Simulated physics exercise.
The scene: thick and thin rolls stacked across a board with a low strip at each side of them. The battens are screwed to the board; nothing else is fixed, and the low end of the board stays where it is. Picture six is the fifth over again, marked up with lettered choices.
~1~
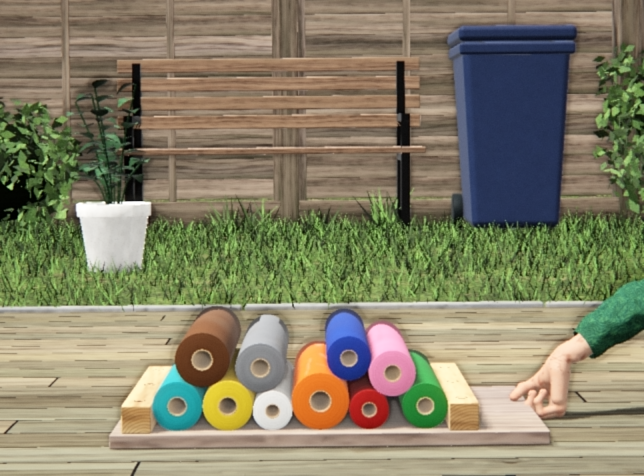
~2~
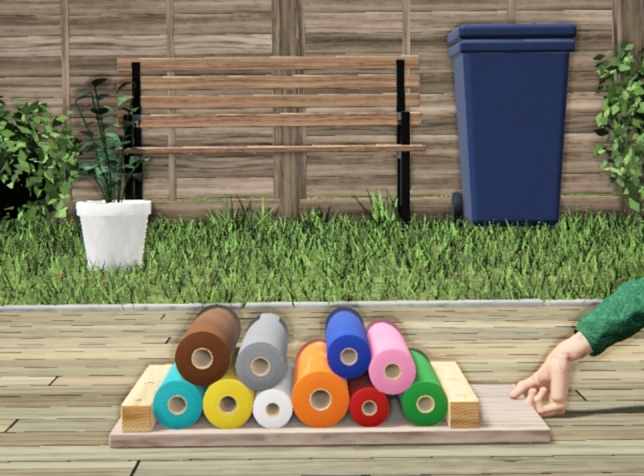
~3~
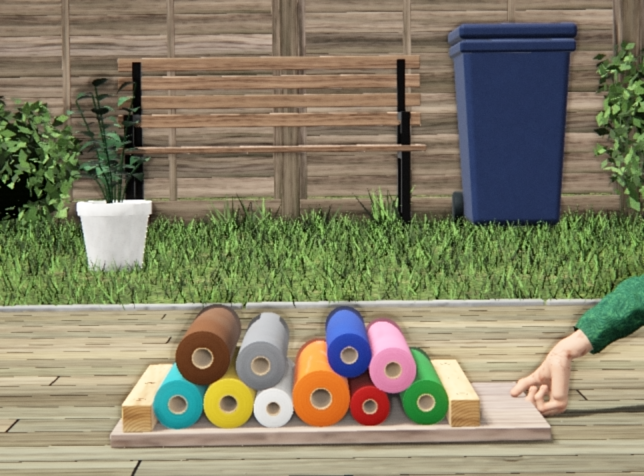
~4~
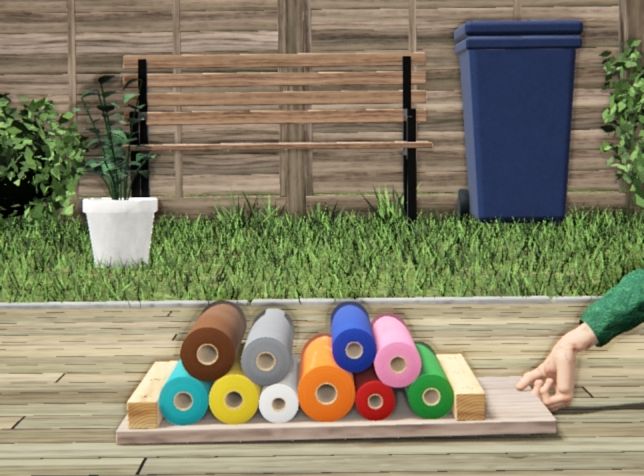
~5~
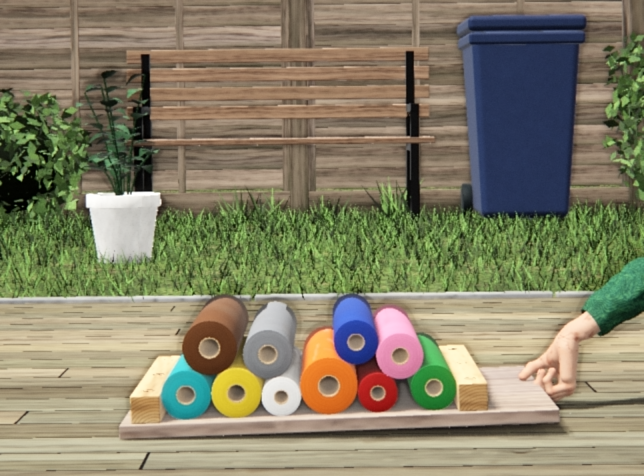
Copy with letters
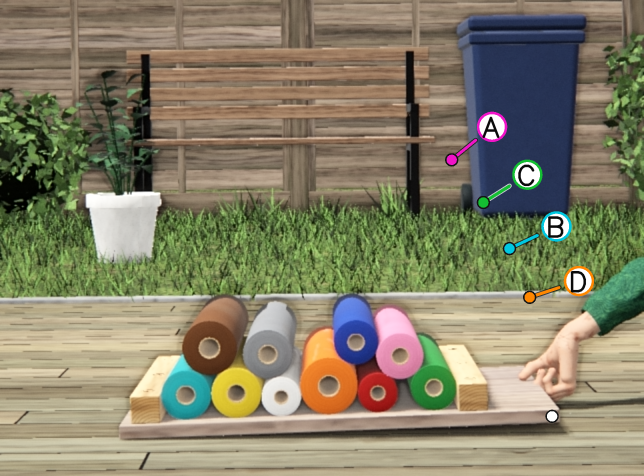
On a wooden deck beside a lawn with a bench and a blue bin, coloured rolls lie stacked between two wooden strips on a board, a hand resting at its right end; nothing visibly moves except the view, which shifts slightly.
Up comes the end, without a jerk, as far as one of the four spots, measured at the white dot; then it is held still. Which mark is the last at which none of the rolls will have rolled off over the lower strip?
Up to B.
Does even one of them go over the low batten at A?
At A: Yes.
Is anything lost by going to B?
At B: No.
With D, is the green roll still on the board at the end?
Yes, with D.
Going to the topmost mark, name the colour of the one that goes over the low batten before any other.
The brown one.
On the marked copy, A at (452, 160); B at (509, 249); C at (484, 203); D at (530, 297); the white dot at (552, 416).
Following B. Soon after the start, board at 16°.
Later, board at 25°.
In the end, board at 25°, none over the low batten.
As for the rest, A four over the low batten (grey, pink, blue, brown); C one over the low batten (brown); D none over the low batten.
